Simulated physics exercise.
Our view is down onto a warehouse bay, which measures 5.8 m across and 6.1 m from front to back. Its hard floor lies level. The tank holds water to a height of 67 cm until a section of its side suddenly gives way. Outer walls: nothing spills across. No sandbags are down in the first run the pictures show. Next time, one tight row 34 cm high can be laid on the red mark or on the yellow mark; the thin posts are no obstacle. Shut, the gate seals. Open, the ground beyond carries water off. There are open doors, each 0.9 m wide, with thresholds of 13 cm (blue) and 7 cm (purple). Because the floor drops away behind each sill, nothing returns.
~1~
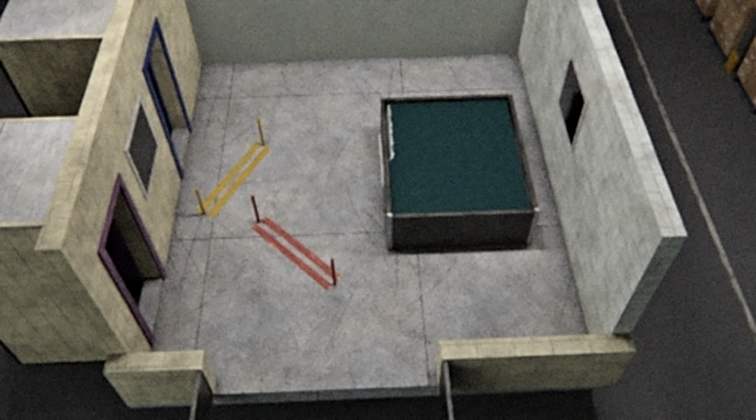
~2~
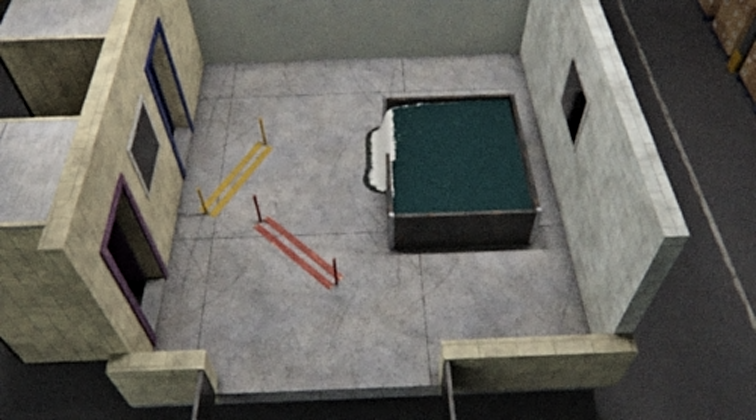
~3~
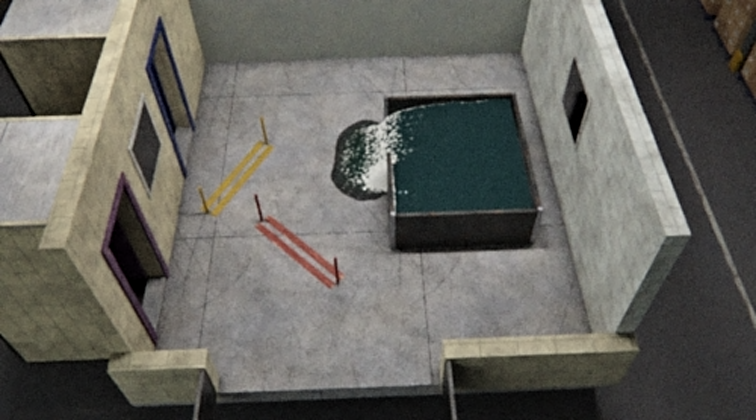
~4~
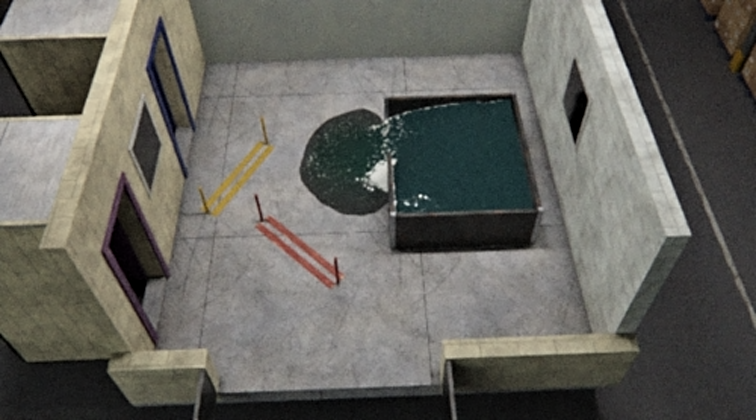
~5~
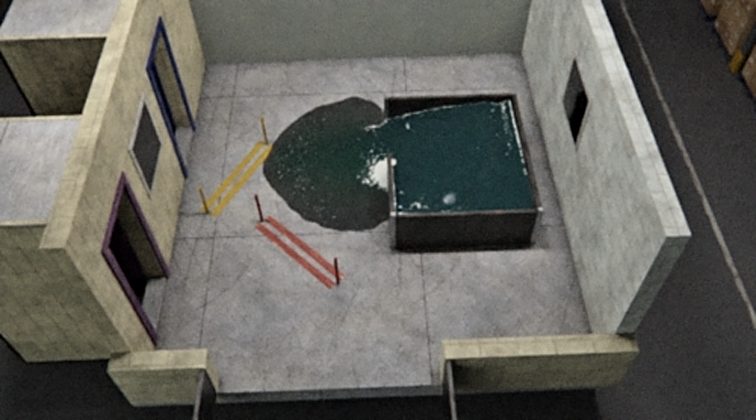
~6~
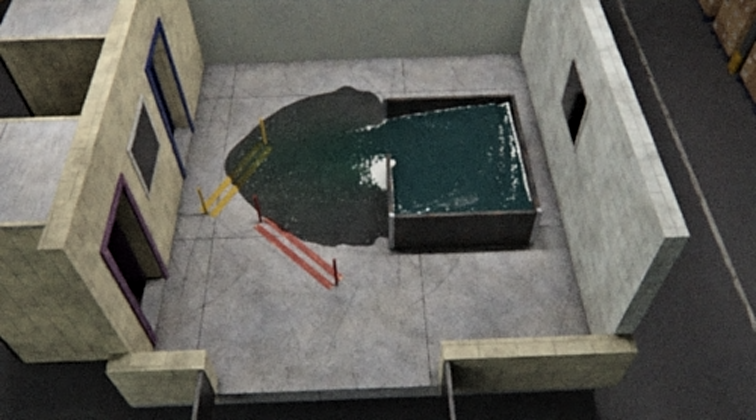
A large dark-walled tank of deep green water stands right of centre on the grey floor of a walled warehouse bay, seen from high above. Blue-framed and purple-framed doorways open in the left wall, with yellow and red stripes between thin posts nearby. White, foaming water pours from the tank's left side and spreads leftward in a widening dark sheet, crossing the yellow stripes and touching the red ones, while the camera stays practically still.
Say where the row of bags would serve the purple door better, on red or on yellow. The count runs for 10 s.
On red.
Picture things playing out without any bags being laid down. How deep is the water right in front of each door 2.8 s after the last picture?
Depth (cm) - blue: 23, purple: 8.
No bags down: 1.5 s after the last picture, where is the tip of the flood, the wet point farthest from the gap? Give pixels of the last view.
In the last view, it's close to (151, 365).
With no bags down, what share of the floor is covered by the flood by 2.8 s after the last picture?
Near 50 per cent of the floor.
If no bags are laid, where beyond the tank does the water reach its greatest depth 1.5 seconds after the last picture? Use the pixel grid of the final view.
Near (204, 69).
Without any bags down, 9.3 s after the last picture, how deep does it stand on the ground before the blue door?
The depth there is around 8.5 cm.
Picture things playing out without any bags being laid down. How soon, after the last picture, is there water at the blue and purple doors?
Blue: 0.2 s; purple: 1.1 s.
Then, 0.7 s after the last picture water covers 35 % of the floor and is deepest (38 cm) near (378, 151) in the run without bags; in at the purple door, 0 L with no bags, 0 L with the row on red, 0 L on yellow.
Then, 1.5 s after the last picture water covers 40 % of the floor and is deepest (44 cm) near (204, 69) in the run without bags; in at the purple door, 0 L with no bags, 0 L with the row on red, 6 L on yellow.
Then, 2.8 s after the last picture water covers 50 % of the floor and is deepest (25 cm) near (211, 157) in the run without bags; in at the purple door, 3 L with no bags, 0 L with the row on red, 28 L on yellow.
Then, 5.3 s after the last picture water covers 80 % of the floor and is deepest (18 cm) near (149, 378) in the run without bags; in at the purple door, 11 L with no bags, 1 L with the row on red, 77 L on yellow.
Then, 9.3 s after the last picture water covers 100 % of the floor and is deepest (12 cm) near (495, 66) in the run without bags; in at the purple door, 34 L with no bags, 13 L with the row on red, 120 L on yellow.
